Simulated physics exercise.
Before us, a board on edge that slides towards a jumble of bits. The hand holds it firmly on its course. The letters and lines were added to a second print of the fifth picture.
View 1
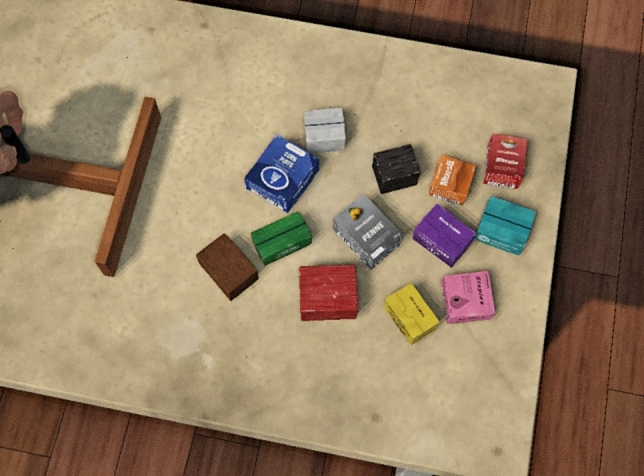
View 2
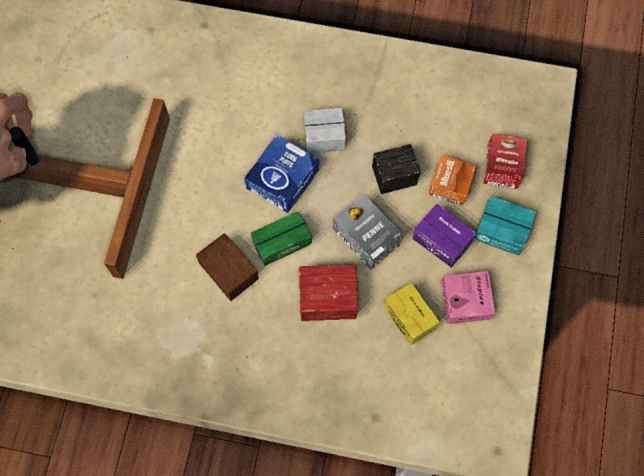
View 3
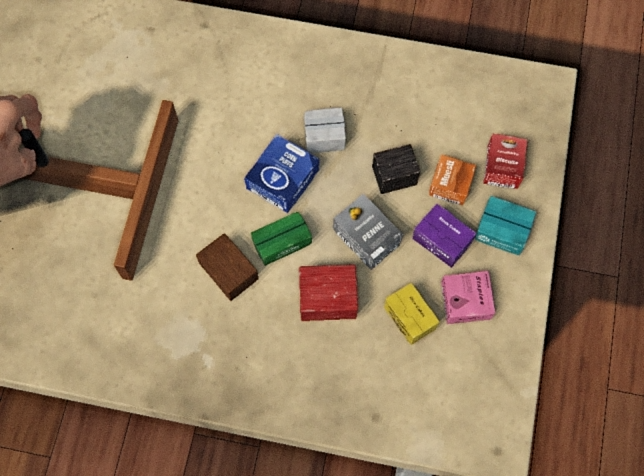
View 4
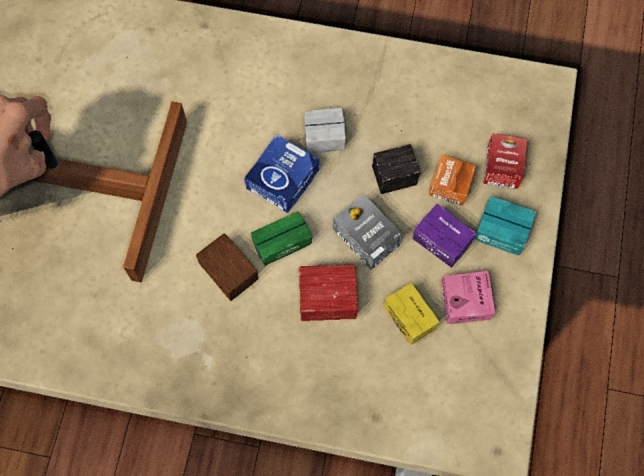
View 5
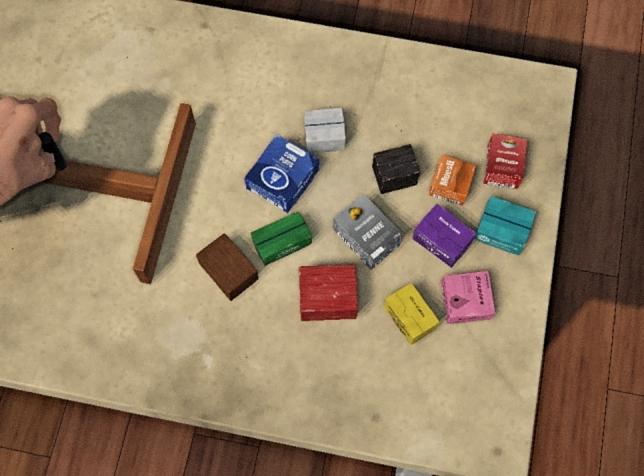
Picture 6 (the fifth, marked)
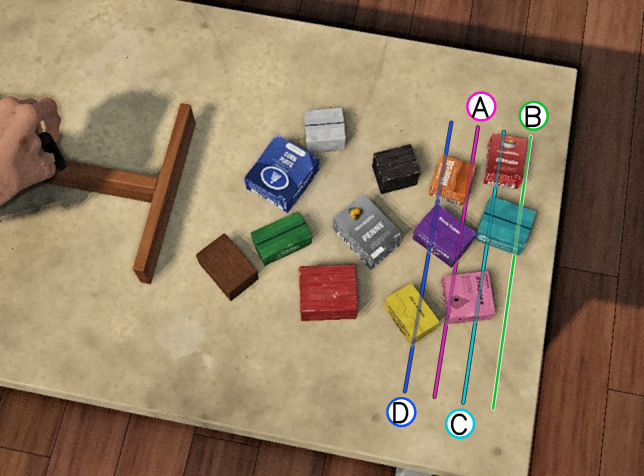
At the start, a hand at the left edge grips a wooden T-shaped pusher on a pale tabletop, with colourful boxes and packets scattered to its right. The hand then slides the upright board slowly rightward, narrowing the gap to the brown box, while the jumbled items stay still.
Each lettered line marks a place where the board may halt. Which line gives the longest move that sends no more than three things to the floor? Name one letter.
D is the last line within the limit.
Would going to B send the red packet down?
By then, no.
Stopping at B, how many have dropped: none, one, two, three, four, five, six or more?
Six or more.
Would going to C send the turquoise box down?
By then, yes.
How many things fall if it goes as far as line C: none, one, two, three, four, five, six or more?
By then, six or more.
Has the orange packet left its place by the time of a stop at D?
By then, yes.
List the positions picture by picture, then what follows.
In the first frame, green box (282, 239); blue box (283, 174); orange packet (452, 181).
In the second frame, board (135, 179); pink box (467, 298).
In the third frame, board (144, 180); yellow packet (411, 314).
In the fourth frame, board (154, 182); grey packet (367, 232).
In the fifth frame, board (163, 184); red packet (505, 162); purple packet (444, 236); red block (328, 293).
On the marked copy, A at (457, 255); B at (513, 265); C at (485, 260); D at (429, 250).
With D. Early on, board (258, 202); red block (343, 296); brown block (283, 279).
Further on, board (354, 220); turquoise box (516, 233); red packet (514, 163).
At the end, board (428, 233); turquoise box over the edge; yellow packet (536, 375); one fallen.
As for the rest, A drops four; B drops eight; C drops seven.
